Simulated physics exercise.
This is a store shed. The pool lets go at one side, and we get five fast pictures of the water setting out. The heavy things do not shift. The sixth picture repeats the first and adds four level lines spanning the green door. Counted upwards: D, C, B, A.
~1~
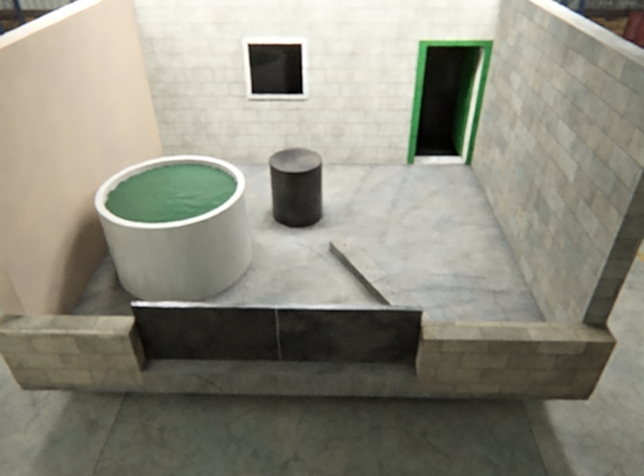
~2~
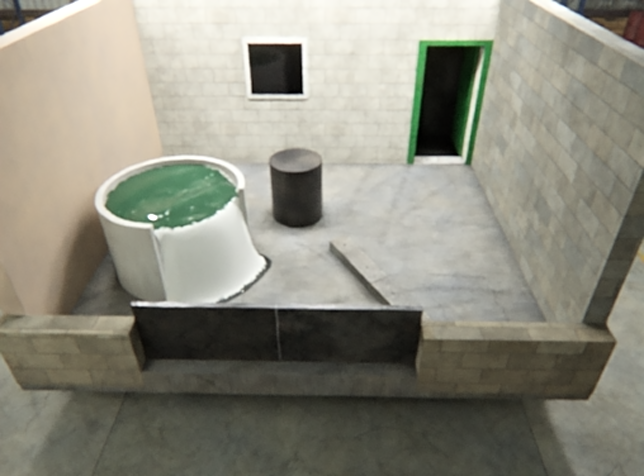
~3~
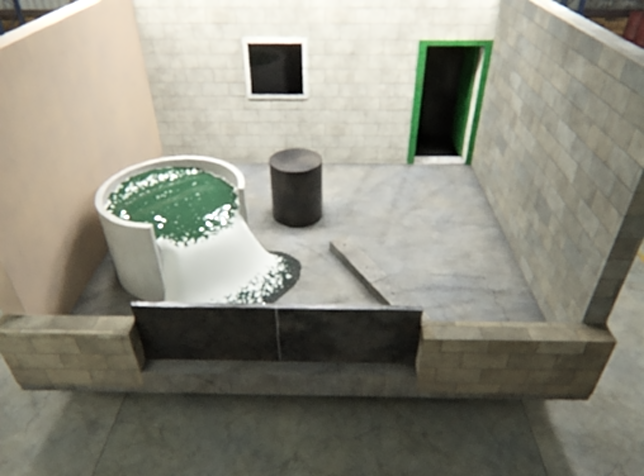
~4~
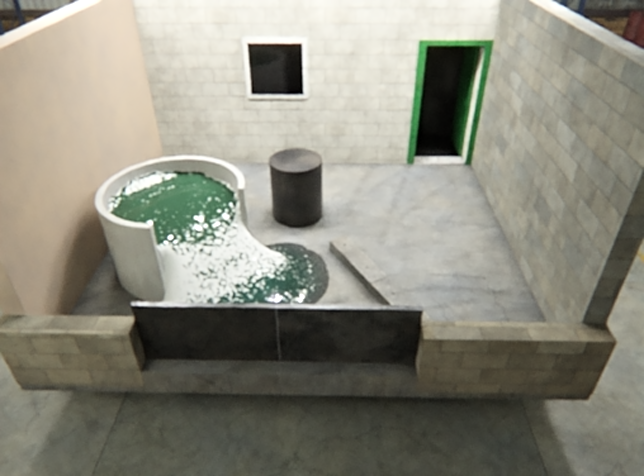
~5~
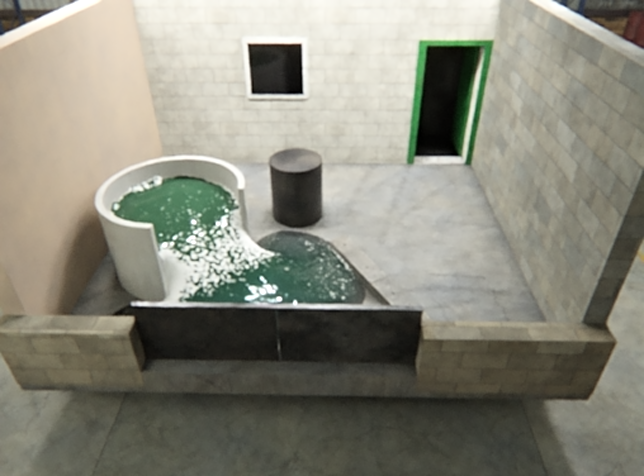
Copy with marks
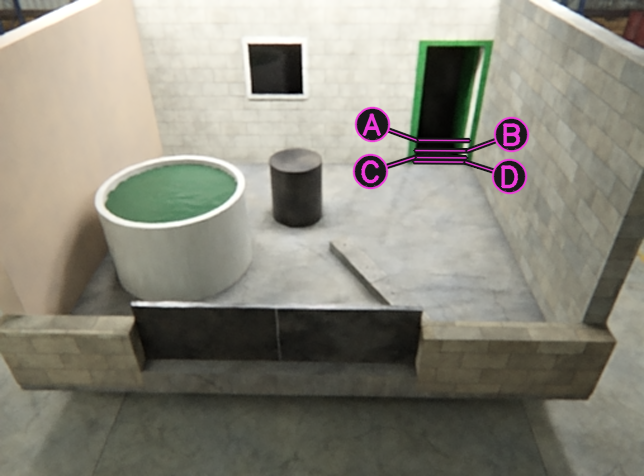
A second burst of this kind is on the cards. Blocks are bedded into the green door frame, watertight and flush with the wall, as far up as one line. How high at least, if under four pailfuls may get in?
Take B.
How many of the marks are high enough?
Two of them.
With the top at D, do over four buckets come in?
Yes.
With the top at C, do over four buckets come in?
Yes, that goes wrong.
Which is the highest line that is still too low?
Line C.
In magenta, A at (442, 140); B at (441, 150); C at (440, 157); D at (439, 161); from the bottom up D, C, B, A.
If A is chosen, nothing gets over.
If B is chosen, a splash gets over, under a bucket.
If C is chosen, about 11 bucketfuls get in.
If D is chosen, dozens of bucketfuls pour in.
